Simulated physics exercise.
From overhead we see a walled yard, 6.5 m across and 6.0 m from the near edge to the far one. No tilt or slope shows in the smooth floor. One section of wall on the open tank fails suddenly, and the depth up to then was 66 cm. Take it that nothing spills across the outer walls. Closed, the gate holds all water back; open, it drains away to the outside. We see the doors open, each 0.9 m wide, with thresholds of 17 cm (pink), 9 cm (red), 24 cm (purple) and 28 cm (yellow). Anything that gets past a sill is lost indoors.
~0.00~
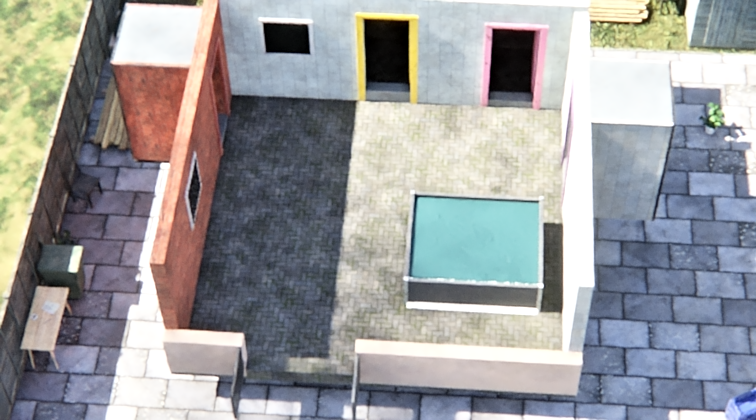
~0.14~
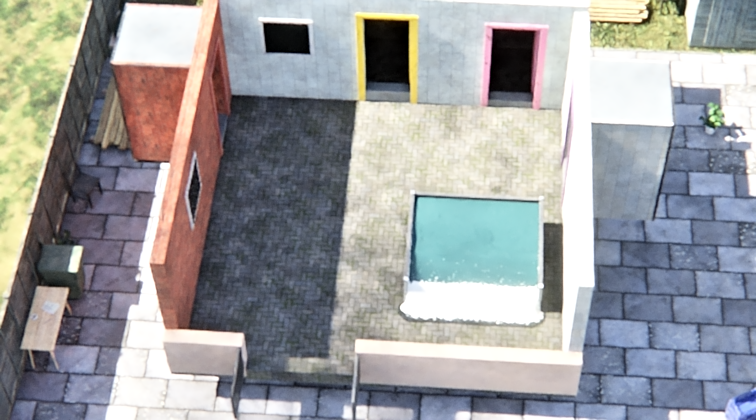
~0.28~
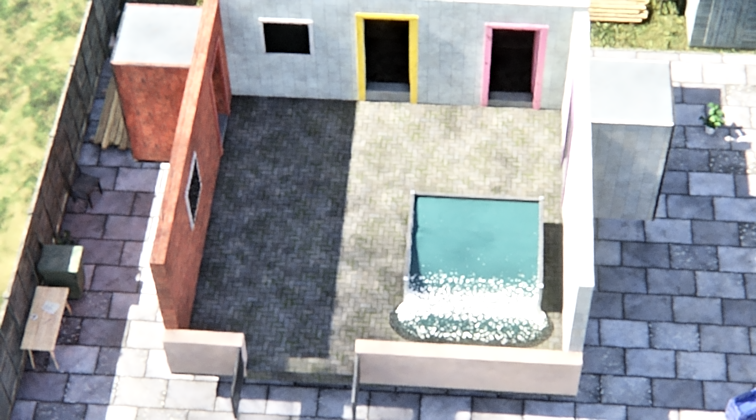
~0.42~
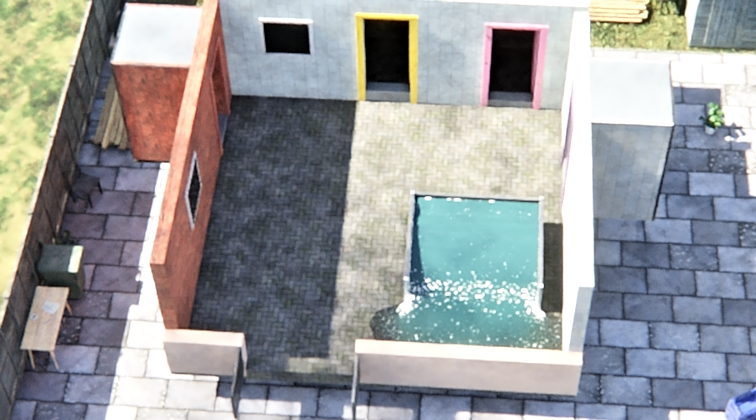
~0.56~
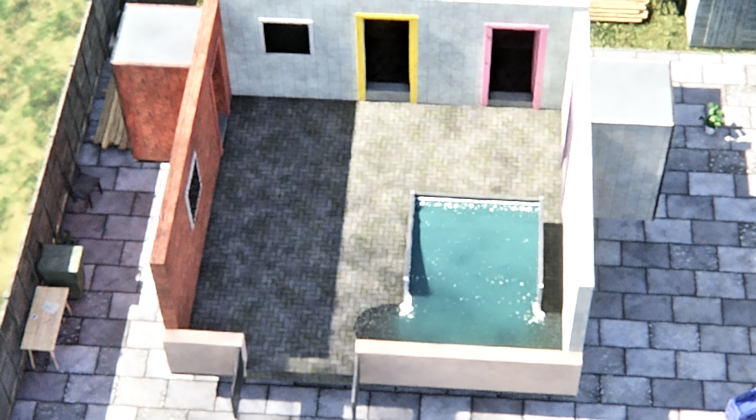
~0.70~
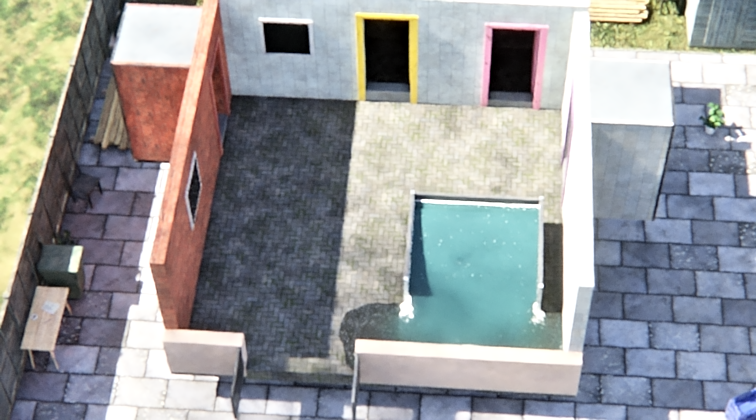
Teal water bursts from the near side of an open rectangular tank in a walled, paved yard seen from high above, first as a white frothy band, then fanning across the paving. A red-orange wall stands left, with yellow- and pink-framed doorways in the pale back wall. The camera stays still as foam thins and the water spreads behind the low front wall, creeping leftward.
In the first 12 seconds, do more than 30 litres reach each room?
At the pink door, not that much; at the red door, not that much; at the purple door, not that much; at the yellow door, not that much.
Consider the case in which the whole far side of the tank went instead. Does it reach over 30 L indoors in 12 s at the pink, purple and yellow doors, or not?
Compared with the limit, pink is higher, purple is lower and yellow is lower.
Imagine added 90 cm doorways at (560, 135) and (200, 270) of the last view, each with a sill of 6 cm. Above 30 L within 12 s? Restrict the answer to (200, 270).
There: Over.
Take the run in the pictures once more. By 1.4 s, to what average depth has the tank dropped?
Average depth: About 31 cm.
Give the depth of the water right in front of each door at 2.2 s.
Depths: Pink door 0 cm, red door 0 cm, purple door 0 cm, yellow door 0 cm.
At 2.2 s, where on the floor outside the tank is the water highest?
You'll find it around (553, 374).
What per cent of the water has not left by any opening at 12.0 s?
Roughly 86 in a hundred.
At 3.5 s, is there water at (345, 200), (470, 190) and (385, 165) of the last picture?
Point 1: Unreached; point 2: Unreached; point 3: Unreached.
After 1.4 s water covers 15 % of the floor and is deepest (57 cm) near (563, 375); pink door not reached, red door not reached, purple door not reached, yellow door not reached.
After 2.2 s water covers 30 % of the floor and is deepest (45 cm) near (553, 374); pink door not reached, red door not reached, purple door not reached, yellow door not reached.
After 3.5 s water covers 55 % of the floor and is deepest (29 cm) near (563, 113); pink door 20 cm at the sill, 1 L in, red door not reached, purple door 9 cm at the sill, 0 L in, yellow door not reached.
After 7.0 s water covers 80 % of the floor and is deepest (20 cm) near (531, 373); pink door 6 cm at the sill, 7 L in, red door 5 cm at the sill, 0 L in, purple door 3 cm at the sill, 0 L in, yellow door 6 cm at the sill, 0 L in.
After 12.0 s water covers 100 % of the floor and is deepest (10 cm) near (405, 106); pink door 6 cm at the sill, 7 L in, red door 7 cm at the sill, 6 L in, purple door 5 cm at the sill, 0 L in, yellow door 7 cm at the sill, 0 L in.
